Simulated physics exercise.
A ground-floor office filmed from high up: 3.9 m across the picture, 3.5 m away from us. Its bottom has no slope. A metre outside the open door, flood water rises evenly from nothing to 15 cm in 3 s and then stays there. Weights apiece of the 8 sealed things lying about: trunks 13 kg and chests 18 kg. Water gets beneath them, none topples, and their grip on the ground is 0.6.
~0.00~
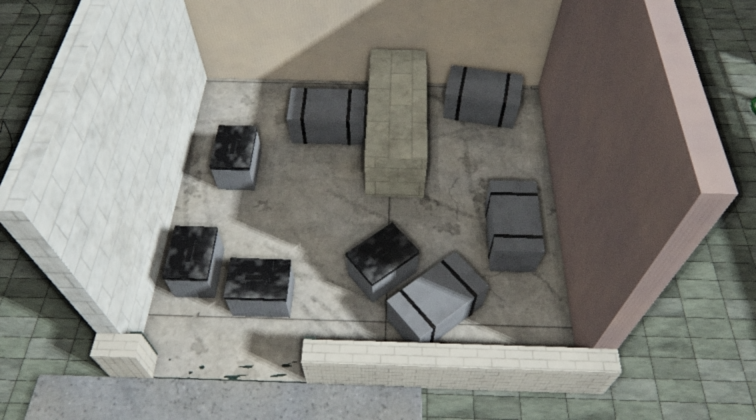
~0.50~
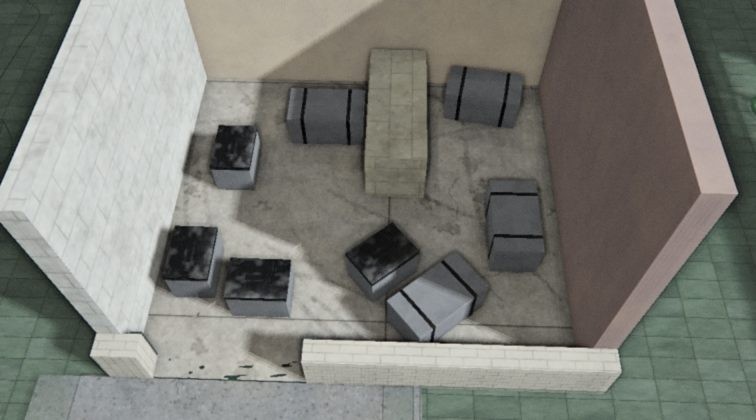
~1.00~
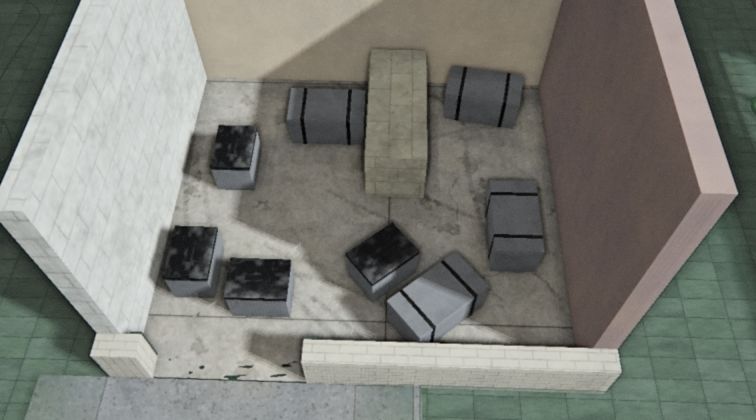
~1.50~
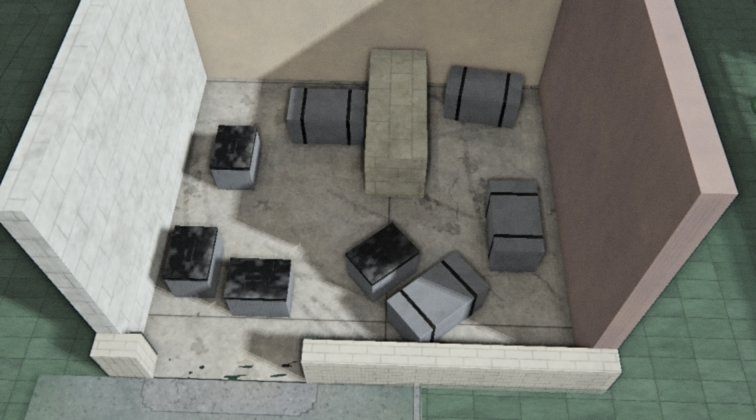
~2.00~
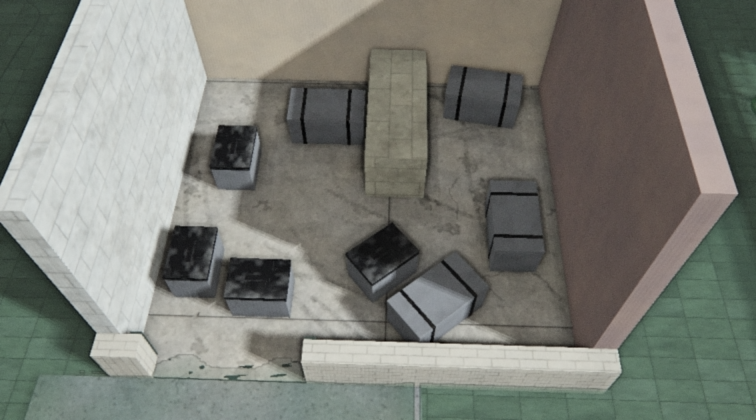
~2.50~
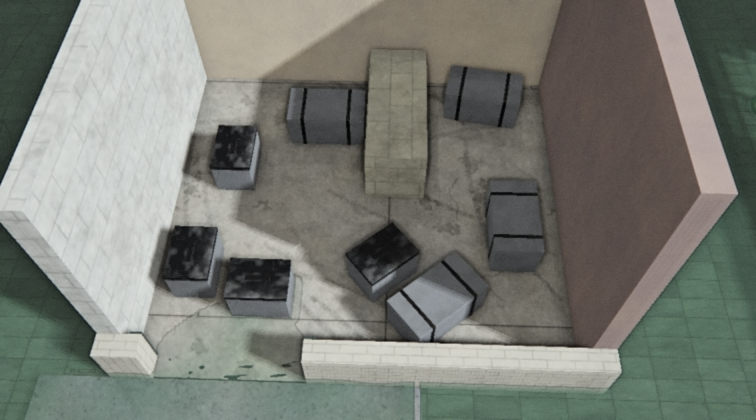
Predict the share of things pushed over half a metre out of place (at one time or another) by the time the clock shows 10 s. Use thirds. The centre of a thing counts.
It is from one to two thirds.
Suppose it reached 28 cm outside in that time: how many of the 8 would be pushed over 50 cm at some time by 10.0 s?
In that case 5 of them.
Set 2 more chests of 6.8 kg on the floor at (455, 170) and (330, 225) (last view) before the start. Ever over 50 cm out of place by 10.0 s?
In turn: Under, over.
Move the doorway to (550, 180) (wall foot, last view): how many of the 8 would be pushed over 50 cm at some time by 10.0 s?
In that case 2 of them.
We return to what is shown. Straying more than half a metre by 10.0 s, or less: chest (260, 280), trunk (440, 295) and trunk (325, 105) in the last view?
In that order: More, under, past it.
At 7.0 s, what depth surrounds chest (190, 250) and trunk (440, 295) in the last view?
About 9 and 3 cm.
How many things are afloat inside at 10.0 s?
I count 4.
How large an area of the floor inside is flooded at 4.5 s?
Roughly 4.0 m2.
After 3.5 s 0 of 8 are over 50 cm from their spots; 0 afloat.
After 4.5 s 1 of 8 are over 50 cm from their spots; 0 afloat.
After 7.0 s 2 of 8 are over 50 cm from their spots; 1 afloat.
After 10.0 s 3 of 8 are over 50 cm from their spots, and 3 have been at some point; 4 afloat.
